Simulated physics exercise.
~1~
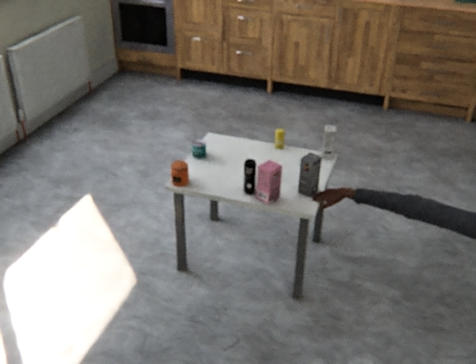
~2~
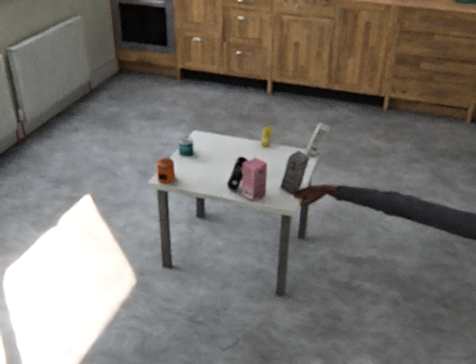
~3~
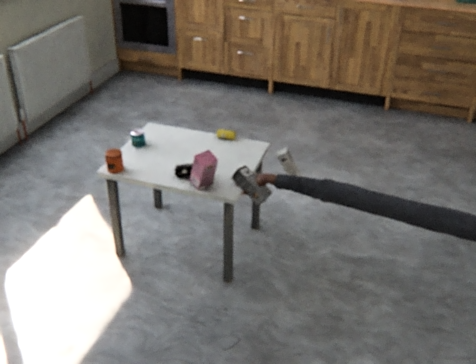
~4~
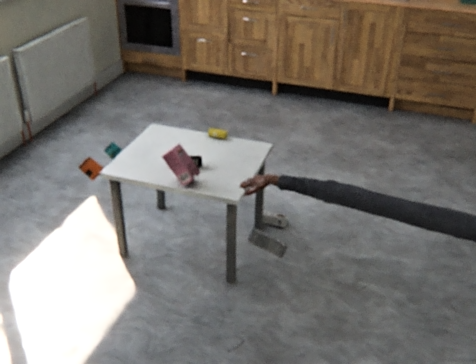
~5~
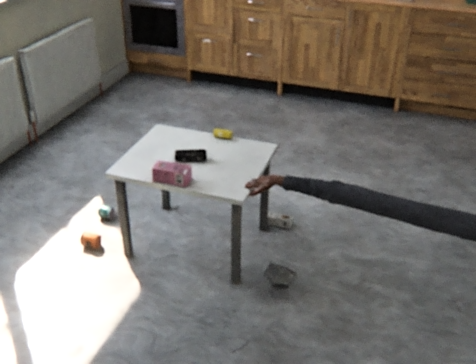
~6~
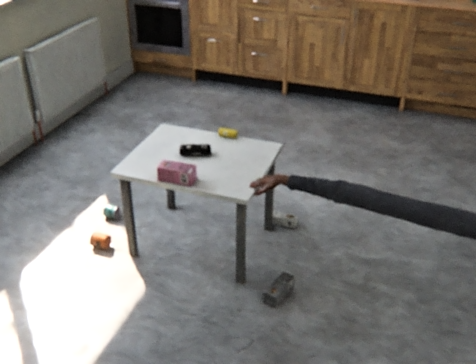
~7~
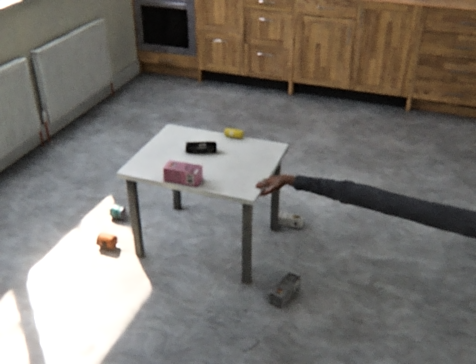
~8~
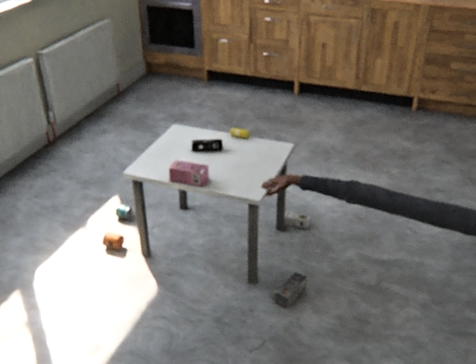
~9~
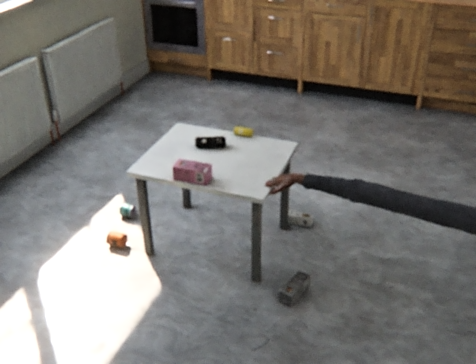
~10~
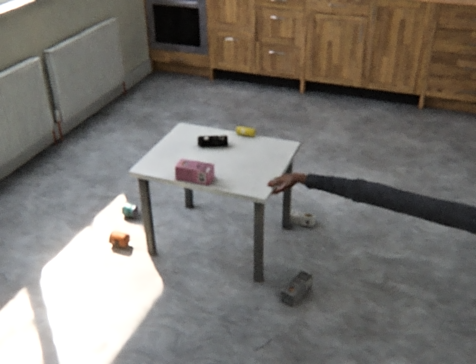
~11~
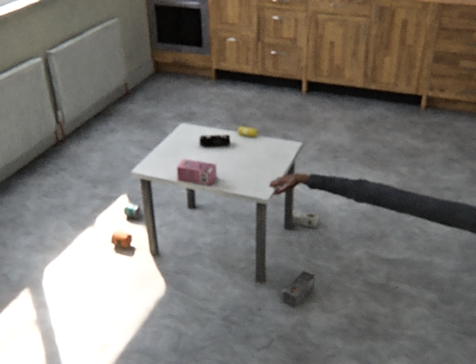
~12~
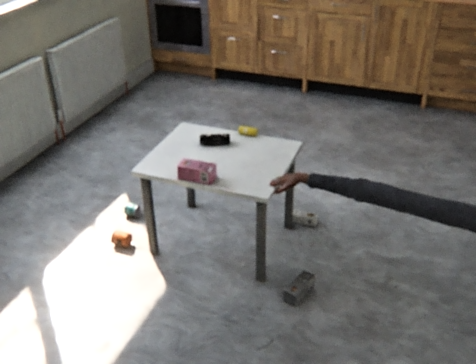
The clip opens on a white side table in a room with wooden cabinets, holding several cartons, a black can, a yellow shaker, an orange jar and a turquoise tin, with a hand at its right edge. The table lurches to the left, and the grey and white cartons tilt. As it slides further, they drop off the right side while the black can and yellow shaker tip over. The table stops, and the orange jar and turquoise tin go off the left side as the pink carton topples. The view pans slightly left. Finally, the pink carton, can and shaker lie on the tabletop, the others on the floor.
